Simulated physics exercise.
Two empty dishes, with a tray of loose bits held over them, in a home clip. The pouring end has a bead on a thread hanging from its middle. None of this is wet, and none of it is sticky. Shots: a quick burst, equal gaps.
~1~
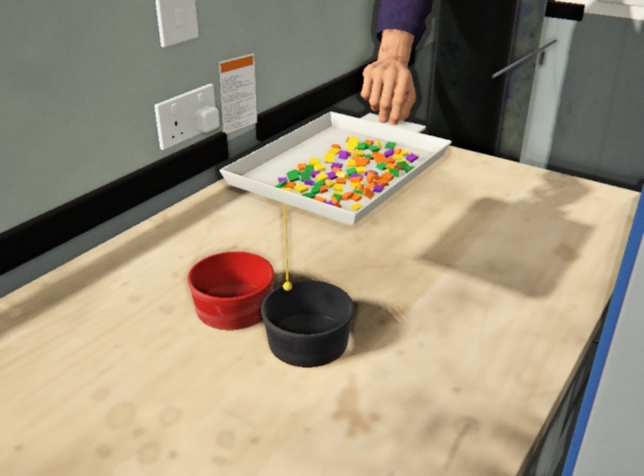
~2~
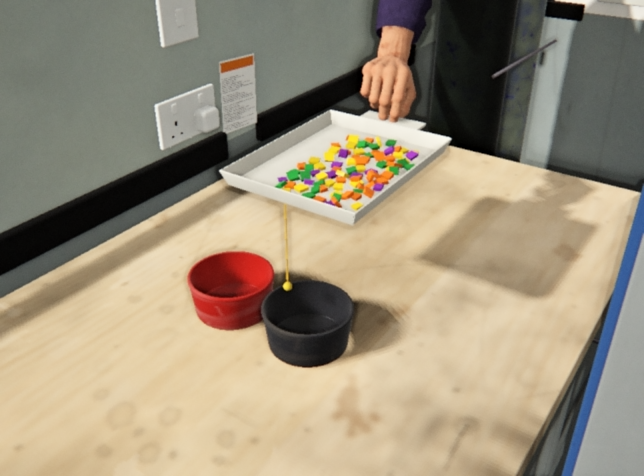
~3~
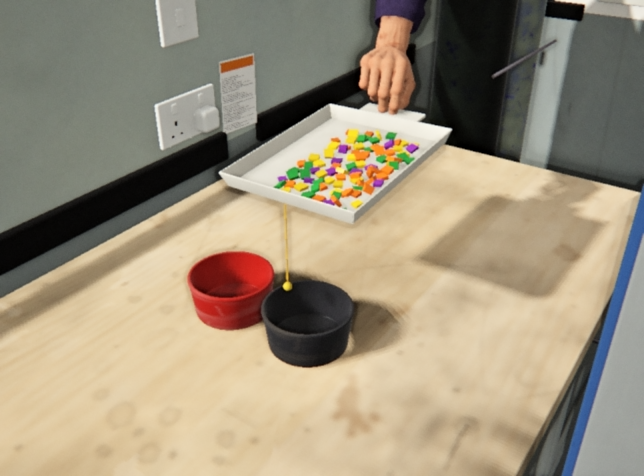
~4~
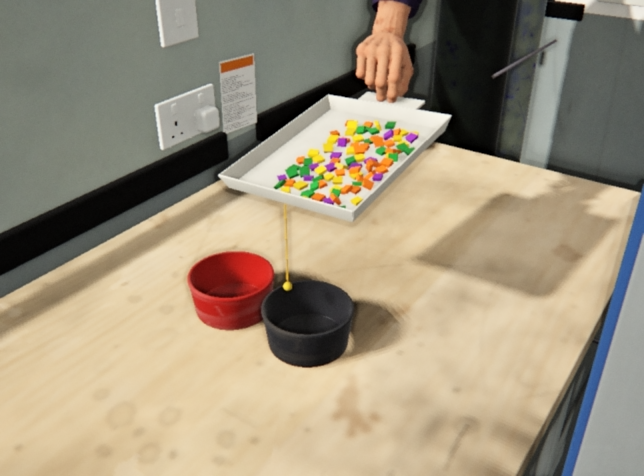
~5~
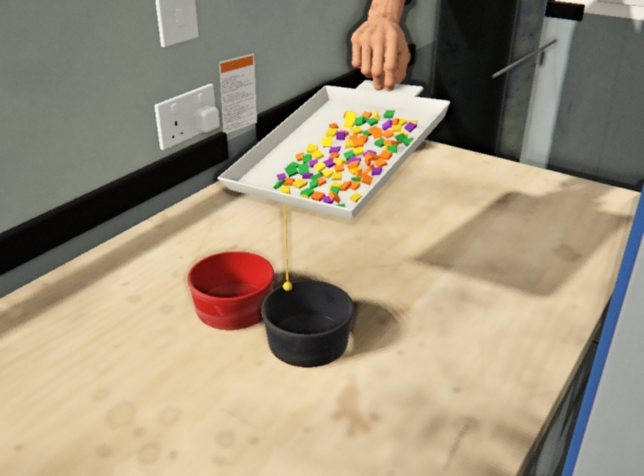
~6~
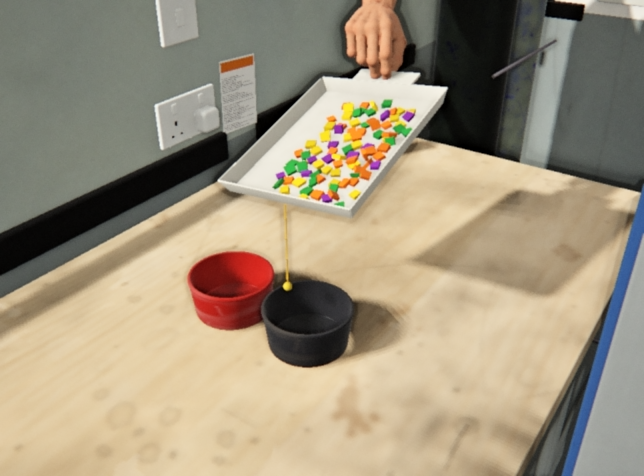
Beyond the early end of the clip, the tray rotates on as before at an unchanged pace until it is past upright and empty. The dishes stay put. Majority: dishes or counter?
Dishes.
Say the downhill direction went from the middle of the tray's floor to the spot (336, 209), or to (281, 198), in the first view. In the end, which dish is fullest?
Note: Place 1, the dish at the right; place 2, the dish at the left.
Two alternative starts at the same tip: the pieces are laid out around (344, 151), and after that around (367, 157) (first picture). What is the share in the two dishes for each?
First 70 %, then 70 %.
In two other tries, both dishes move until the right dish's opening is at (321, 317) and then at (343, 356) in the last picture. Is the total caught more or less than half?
Past half, then shy of half.
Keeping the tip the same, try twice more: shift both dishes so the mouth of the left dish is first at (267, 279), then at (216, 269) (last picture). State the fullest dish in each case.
Result, try one: The dish at left; try two: The dish at left.
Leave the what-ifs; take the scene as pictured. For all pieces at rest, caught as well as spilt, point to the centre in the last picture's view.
Centre at rest: Close to (230, 316).
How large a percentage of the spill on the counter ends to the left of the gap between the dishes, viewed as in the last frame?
Roughly 100 in a hundred.
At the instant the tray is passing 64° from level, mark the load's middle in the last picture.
Around (266, 184).
Soon, tray tipped steeply; nearly all on the tray; a stray few in the air.
A while on, tray tipped past a quarter turn; a small part on the tray; a stray few in the right dish; about half in the left dish; about a quarter outside both; about a quarter in the air.
Towards the end, tray tipped past a quarter turn; a stray few in the right dish; about two thirds in the left dish; about a third outside both.
Finally, tray tipped past a quarter turn; a stray few in the right dish; about two thirds in the left dish; about a third outside both.
